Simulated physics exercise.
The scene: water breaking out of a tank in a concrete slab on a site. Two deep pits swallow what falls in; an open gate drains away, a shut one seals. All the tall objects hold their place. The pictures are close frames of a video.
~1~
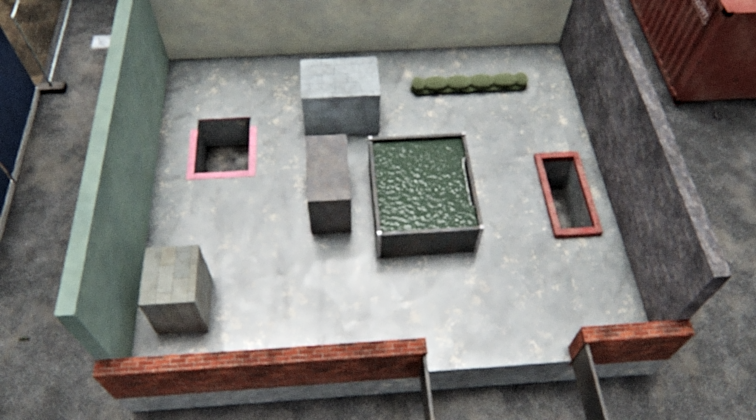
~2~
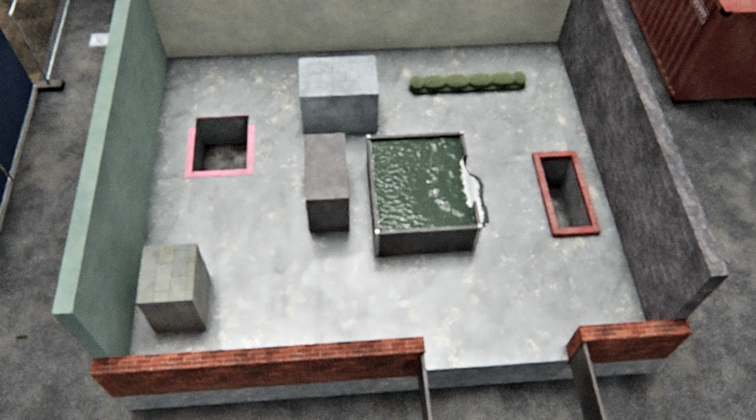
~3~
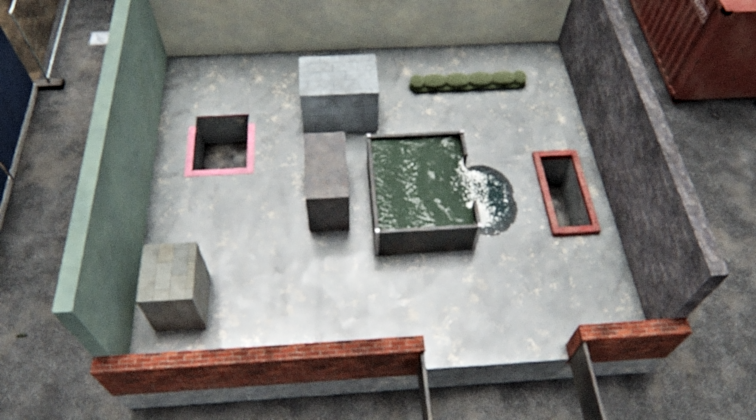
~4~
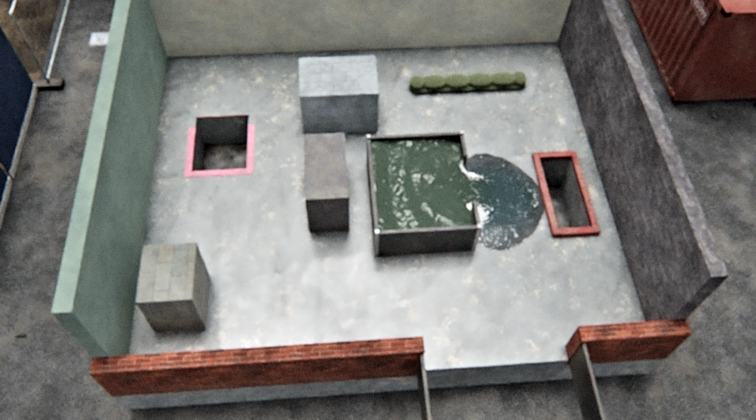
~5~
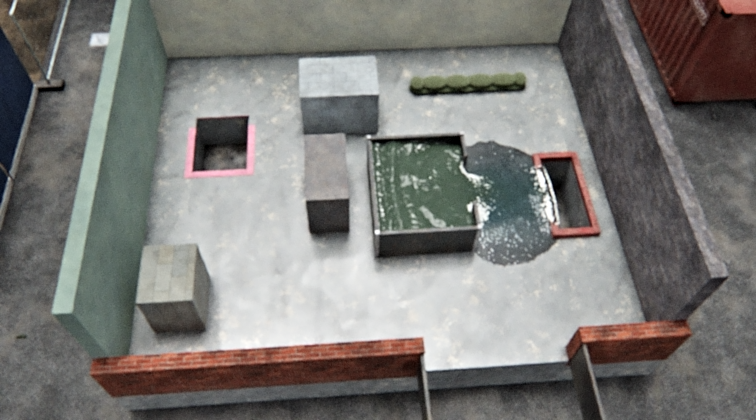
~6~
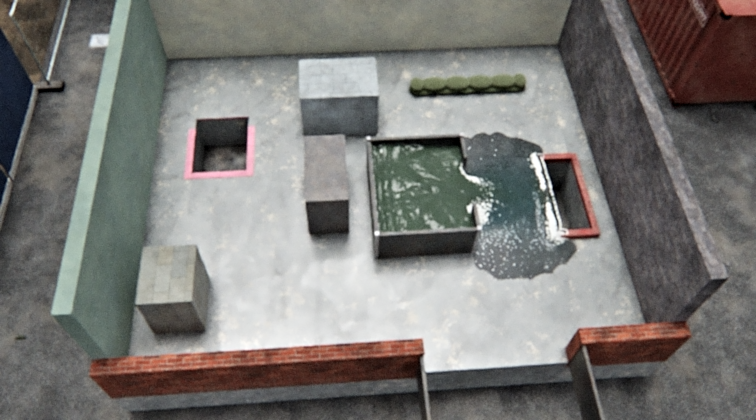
Walled concrete slab with blocks and two pits, dark green water bursting from a tank's right side, spreading across the floor and pouring into the red-rimmed pit.
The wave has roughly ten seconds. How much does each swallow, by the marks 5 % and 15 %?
The gate takes between 5 and 15 %; the pink pit takes under 5 %; the red pit takes over 15 %.
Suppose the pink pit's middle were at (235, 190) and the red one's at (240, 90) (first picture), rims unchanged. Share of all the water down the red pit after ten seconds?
Roughly, in per cent: Red 0.
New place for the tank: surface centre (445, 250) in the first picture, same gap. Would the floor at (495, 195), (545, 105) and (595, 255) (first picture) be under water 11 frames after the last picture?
One after the other: Free of water, no water, covered.
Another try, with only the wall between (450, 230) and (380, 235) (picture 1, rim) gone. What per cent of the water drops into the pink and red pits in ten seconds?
Roughly, in per cent: Pink 10, red 0.
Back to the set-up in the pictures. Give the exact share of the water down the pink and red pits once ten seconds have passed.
About 0 and 32 per cent.
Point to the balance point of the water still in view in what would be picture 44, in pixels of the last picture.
Roughly at (486, 196).
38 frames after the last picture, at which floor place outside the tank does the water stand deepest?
Roughly at (538, 212).
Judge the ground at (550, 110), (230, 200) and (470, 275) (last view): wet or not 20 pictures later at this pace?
One after the other: Under water, not flooded, clear.
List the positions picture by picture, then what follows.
The water tank at (423, 184) is whole and still, in the first frame.
Water pours out at (465, 193) and has run to a hidden place, in the second frame.
The front is at (512, 213), out from the gap at (465, 194), in the third frame.
Water pours out at (464, 195) and has run to (539, 201), in the fourth frame.
The front is at (533, 162), out from the gap at (465, 196), in the fifth frame.
The front is at (568, 249), out from the gap at (465, 197), in the sixth frame.
A moment on, water covers 15 % of the floor; the gate 0 %, the pink pit 0 %, the red pit 12 %.
Next, water covers 20 % of the floor; the gate 0 %, the pink pit 0 %, the red pit 21 %.
Then, water covers 25 % of the floor; the gate 0 %, the pink pit 0 %, the red pit 28 %.
Later, water covers 45 % of the floor; the gate 2 %, the pink pit 0 %, the red pit 33 %.
In the end, water covers 55 % of the floor; the gate 9 %, the pink pit 0 %, the red pit 33 %.
